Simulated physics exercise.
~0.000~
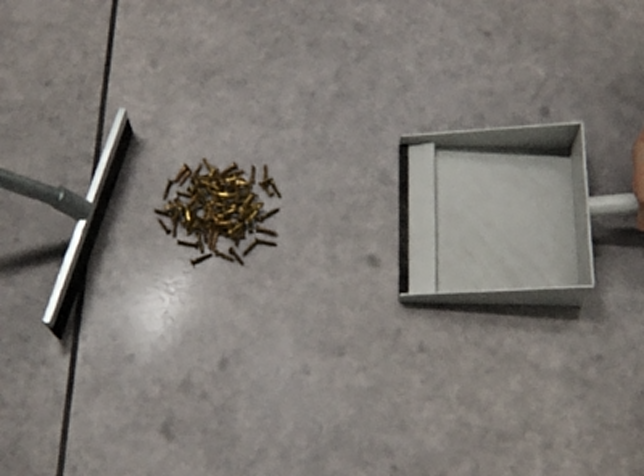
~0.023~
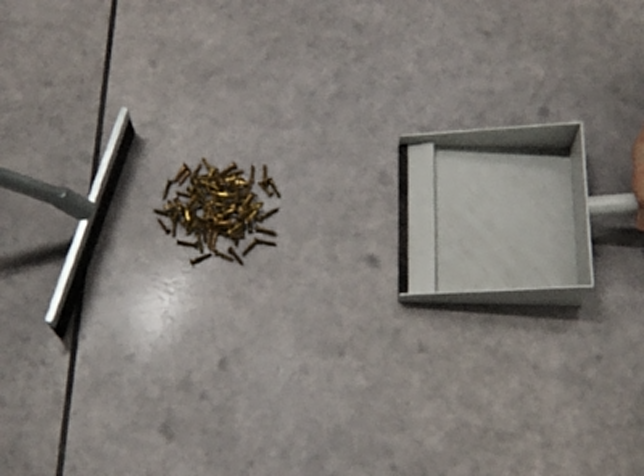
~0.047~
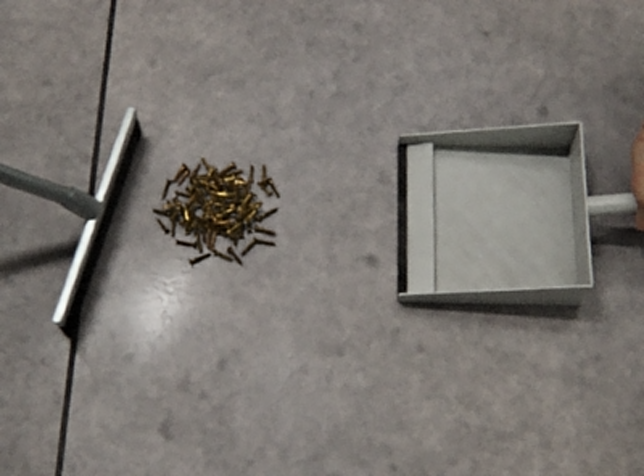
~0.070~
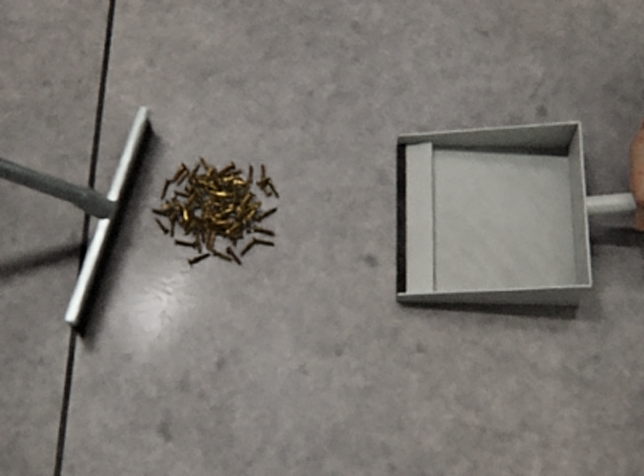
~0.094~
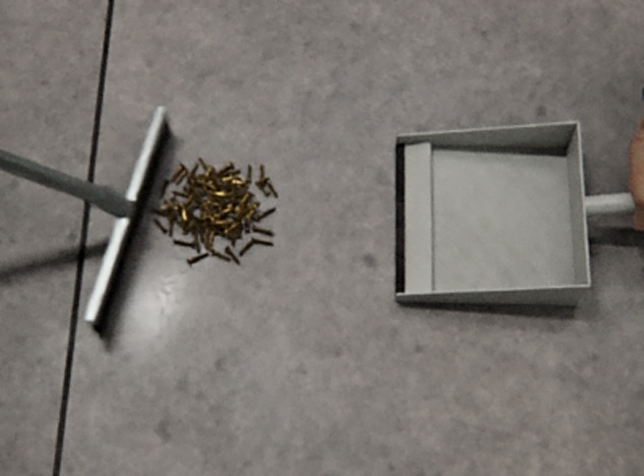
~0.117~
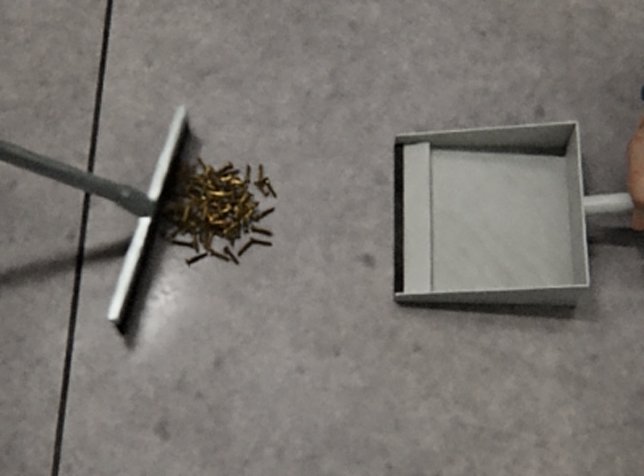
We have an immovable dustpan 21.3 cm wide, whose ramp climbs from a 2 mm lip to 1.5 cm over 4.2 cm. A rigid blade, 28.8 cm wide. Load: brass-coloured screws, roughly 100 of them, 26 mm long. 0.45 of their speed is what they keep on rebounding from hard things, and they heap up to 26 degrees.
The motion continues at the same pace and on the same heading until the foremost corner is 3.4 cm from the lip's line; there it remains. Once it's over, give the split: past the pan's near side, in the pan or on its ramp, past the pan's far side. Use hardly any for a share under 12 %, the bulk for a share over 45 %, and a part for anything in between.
Near side: Hardly any, pan: The bulk, far side: Hardly any.
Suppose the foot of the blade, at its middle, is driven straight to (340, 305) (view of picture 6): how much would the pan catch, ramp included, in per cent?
Some 50 per cent.
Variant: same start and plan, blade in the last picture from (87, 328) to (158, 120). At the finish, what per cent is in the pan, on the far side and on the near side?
You'd see pan at 25, far at 0 and near at 5.
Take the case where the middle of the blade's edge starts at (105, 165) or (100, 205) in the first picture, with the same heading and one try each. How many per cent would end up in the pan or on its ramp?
Estimates: 50 percent and 45 percent.
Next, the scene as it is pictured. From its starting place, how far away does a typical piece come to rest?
Roughly 26 cm.
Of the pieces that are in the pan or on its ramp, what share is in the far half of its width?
Around 50 in a hundred.
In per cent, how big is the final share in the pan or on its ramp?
Roughly 60 %.
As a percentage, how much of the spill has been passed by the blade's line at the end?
I'd say close to 0 per cent.
After 0.23 s, middle of the blade 16 cm from the lip; 0 % over the lip, far side 0 %, near side 0 %.
After 0.30 s, middle of the blade 9 cm from the lip; 0 % over the lip, far side 0 %, near side 5 %.
After 0.51 s, middle of the blade 7 cm from the lip; 65 % over the lip, far side 0 %, near side 10 %.
By 1.5 s all is still; near side 10 %, pan 60 %, far side 0 %, in front of the lip or behind the blade 35 %.
